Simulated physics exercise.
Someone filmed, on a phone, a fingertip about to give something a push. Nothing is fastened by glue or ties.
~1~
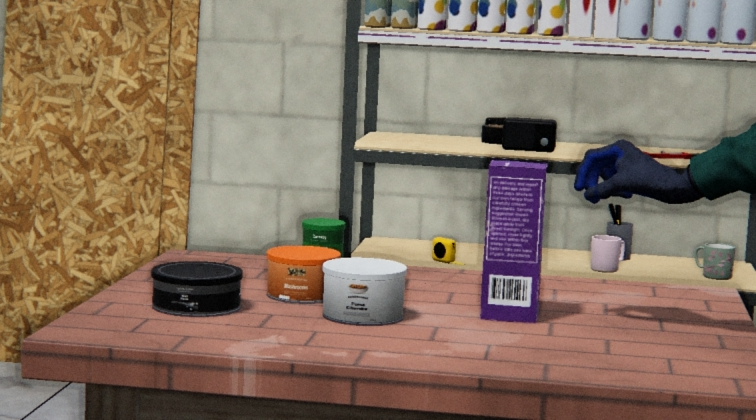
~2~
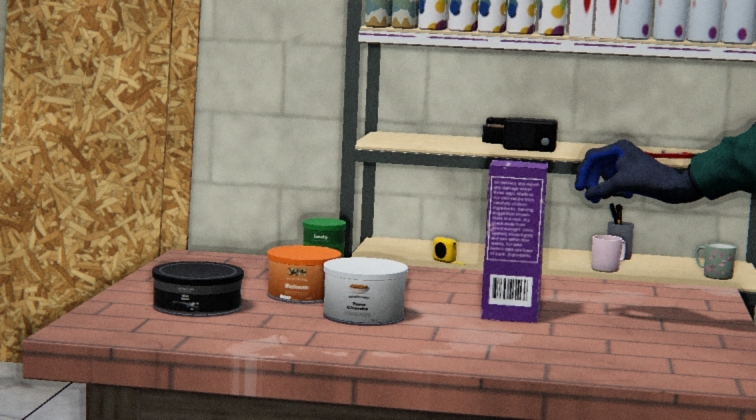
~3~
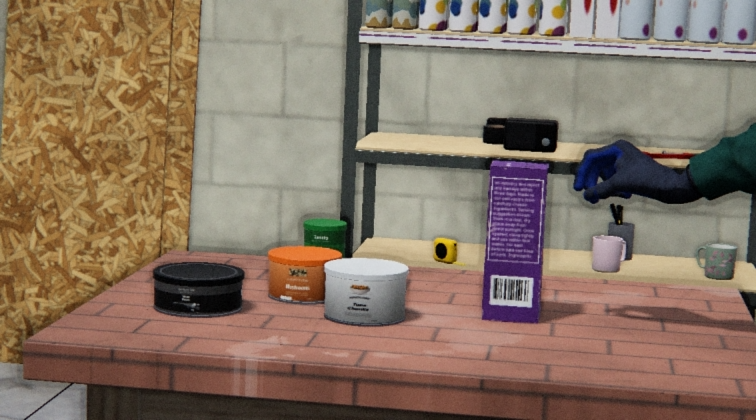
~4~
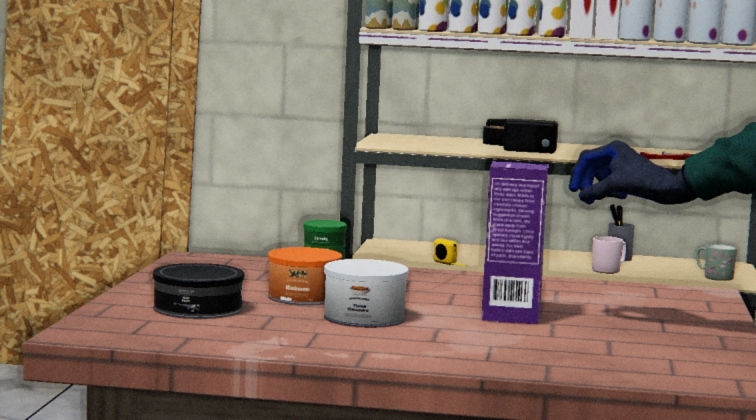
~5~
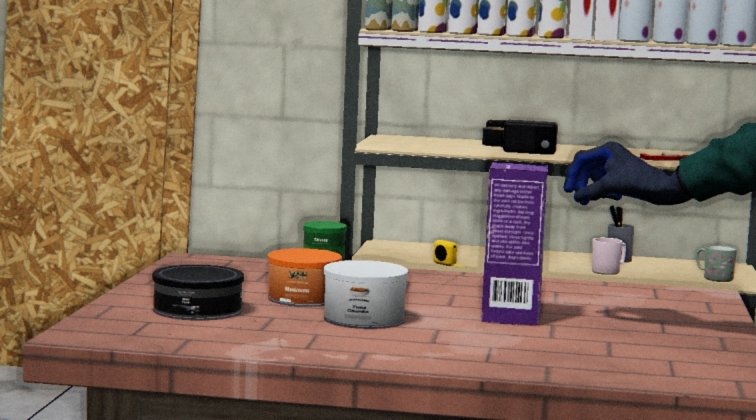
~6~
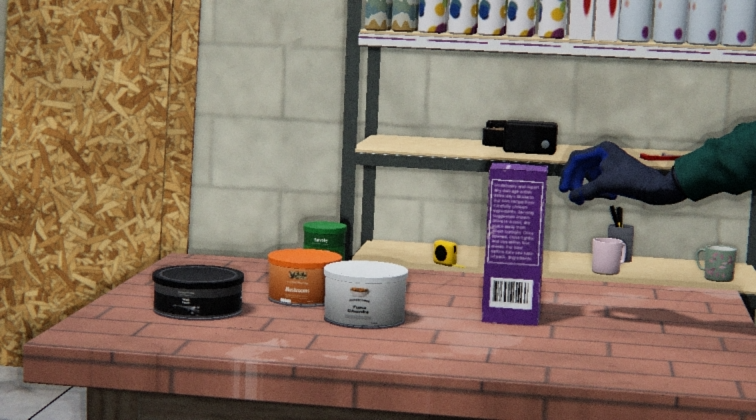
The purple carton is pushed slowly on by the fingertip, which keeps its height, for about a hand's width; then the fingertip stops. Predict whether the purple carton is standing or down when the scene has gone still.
Down.
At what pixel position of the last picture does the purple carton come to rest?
It finishes at around (418, 281).
Then, 0.50 s past the last view, purple carton rocked 10° from its first pose near (501, 239).
Then, 1.10 s past the last view, purple carton rocked 47° from its first pose near (448, 243).
Then, 1.20 s past the last view, purple carton rocked 69° from its first pose near (430, 252).
Then, 1.30 s past the last view, purple carton on its side near (419, 280).
Finally, down or leaning hard on the table, purple carton. Final places as the last picture's camera would see them, purple carton near (418, 281).
